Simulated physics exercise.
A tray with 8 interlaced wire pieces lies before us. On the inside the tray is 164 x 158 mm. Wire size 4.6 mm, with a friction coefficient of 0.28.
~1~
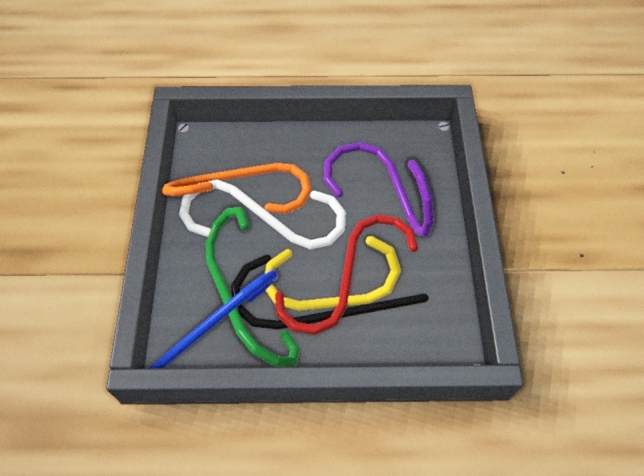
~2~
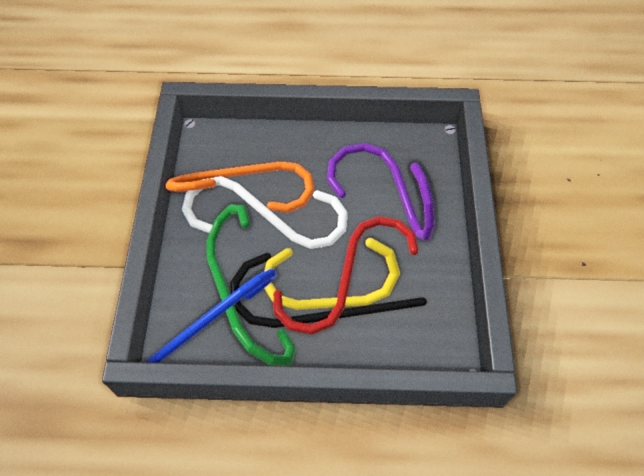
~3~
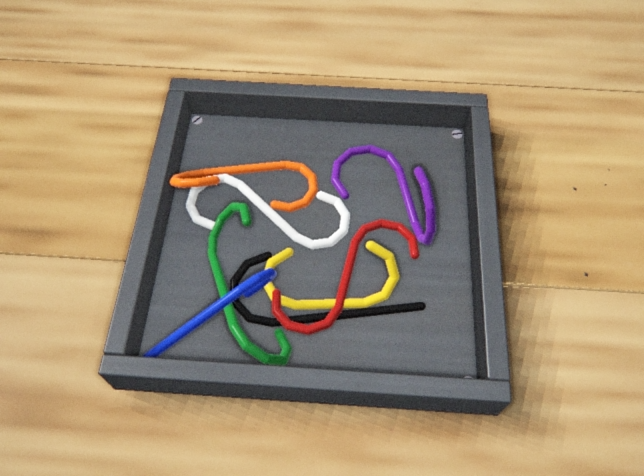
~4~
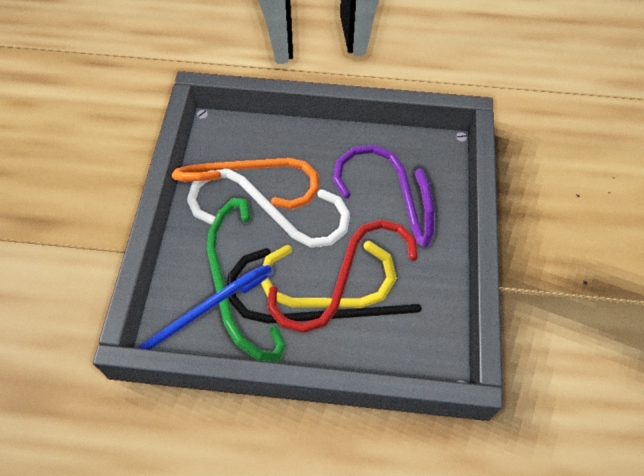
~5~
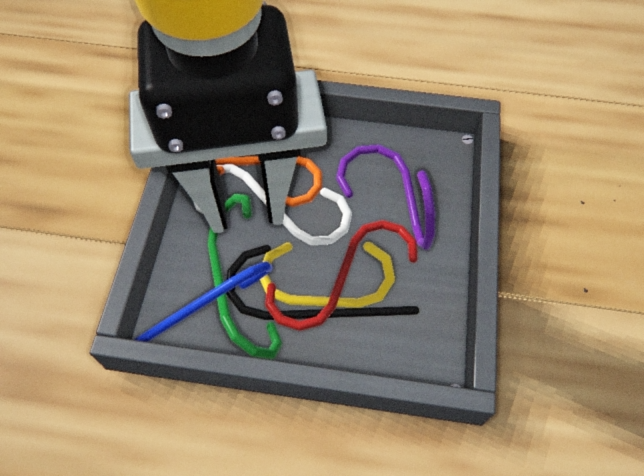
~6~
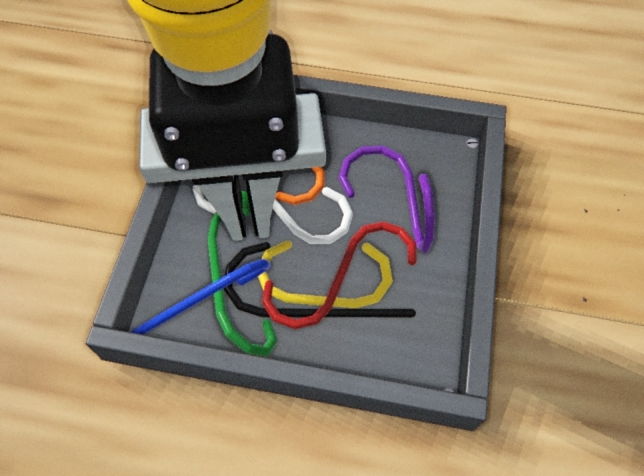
Robot gripper lowering into a gray tray of tangled colored wire hooks and closing its fingers on the green one.
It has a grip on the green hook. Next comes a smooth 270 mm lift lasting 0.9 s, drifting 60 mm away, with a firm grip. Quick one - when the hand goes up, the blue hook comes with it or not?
It comes with it.
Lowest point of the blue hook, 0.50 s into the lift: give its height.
90 mm.
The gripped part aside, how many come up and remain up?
Count: 1.
Then, 0.27 s into the lift, lowest point more than 20 mm over the tray floor, green hook 58 mm.
Then, 0.50 s into the lift, lowest point more than 20 mm over the tray floor, green hook 158 mm, blue hook 93 mm.
Then, 0.90 s into the lift, lowest point more than 20 mm over the tray floor, green hook 272 mm, blue hook 209 mm.
Finally, hanging green hook 272 mm, blue hook 204 mm; the other 6 are down.
